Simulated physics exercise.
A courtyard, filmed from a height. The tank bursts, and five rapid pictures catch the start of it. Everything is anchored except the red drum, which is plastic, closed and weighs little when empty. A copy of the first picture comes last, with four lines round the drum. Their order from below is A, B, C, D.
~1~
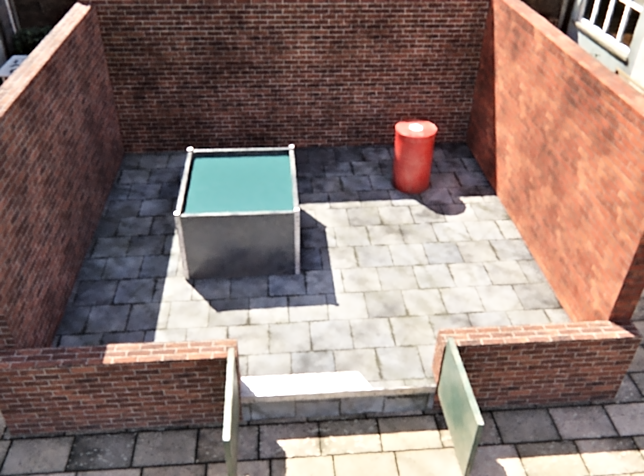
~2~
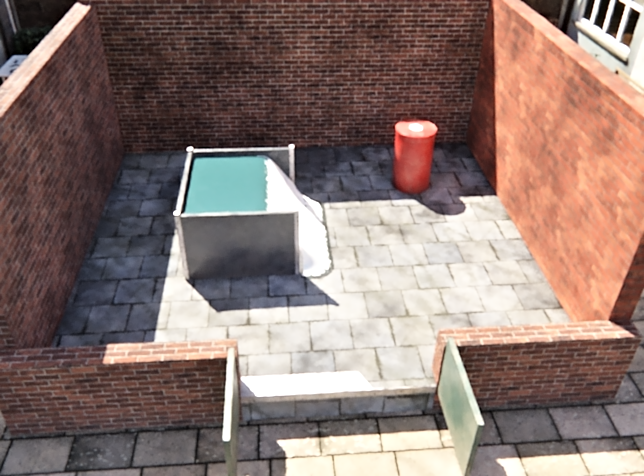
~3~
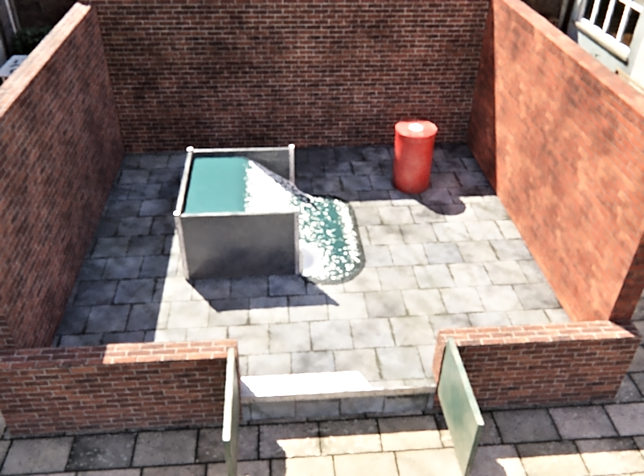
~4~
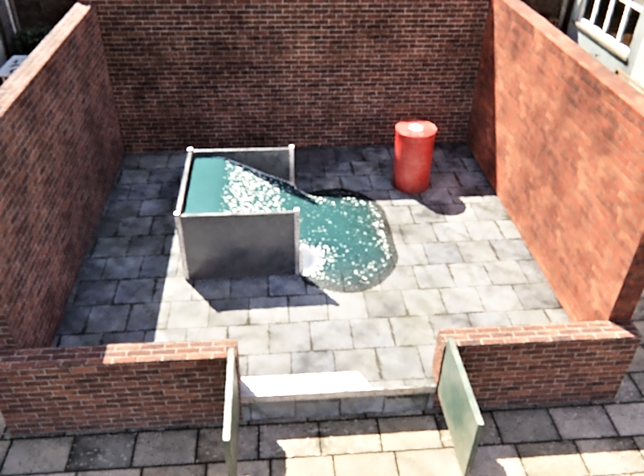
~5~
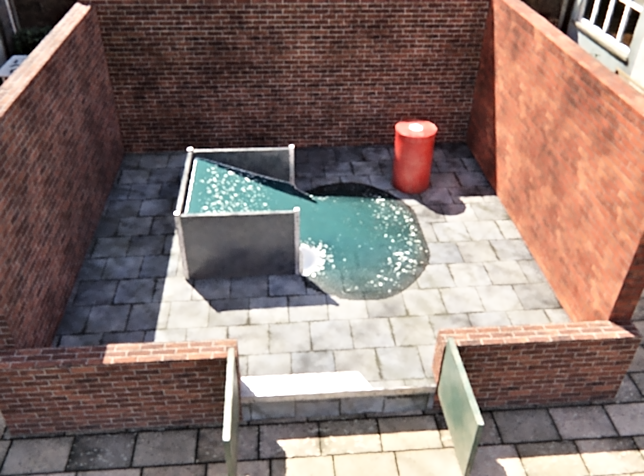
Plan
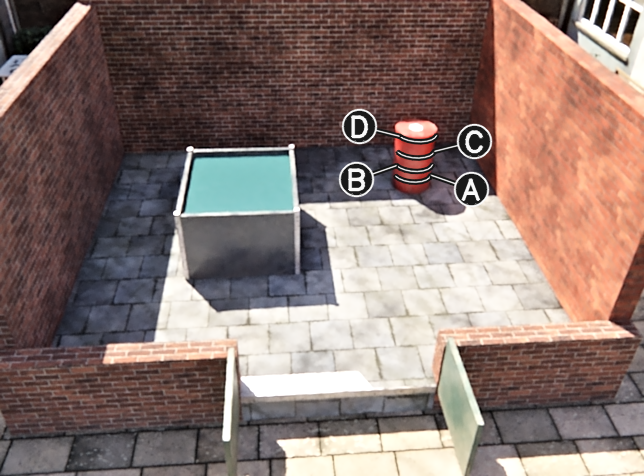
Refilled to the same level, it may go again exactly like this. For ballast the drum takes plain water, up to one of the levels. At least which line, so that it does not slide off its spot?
B will do.
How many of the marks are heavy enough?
Three of them.
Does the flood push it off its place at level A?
Yes, it does.
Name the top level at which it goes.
That is level A.
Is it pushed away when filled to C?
No.
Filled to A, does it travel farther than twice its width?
No, it does not.
On the marked copy, A at (415, 182); B at (417, 171); C at (418, 158); D at (420, 141); from the bottom up A, B, C, D.
For level A, it is pushed about half its own width away.
For level B, it does not move.
For level C, it does not move.
For level D, it does not move.
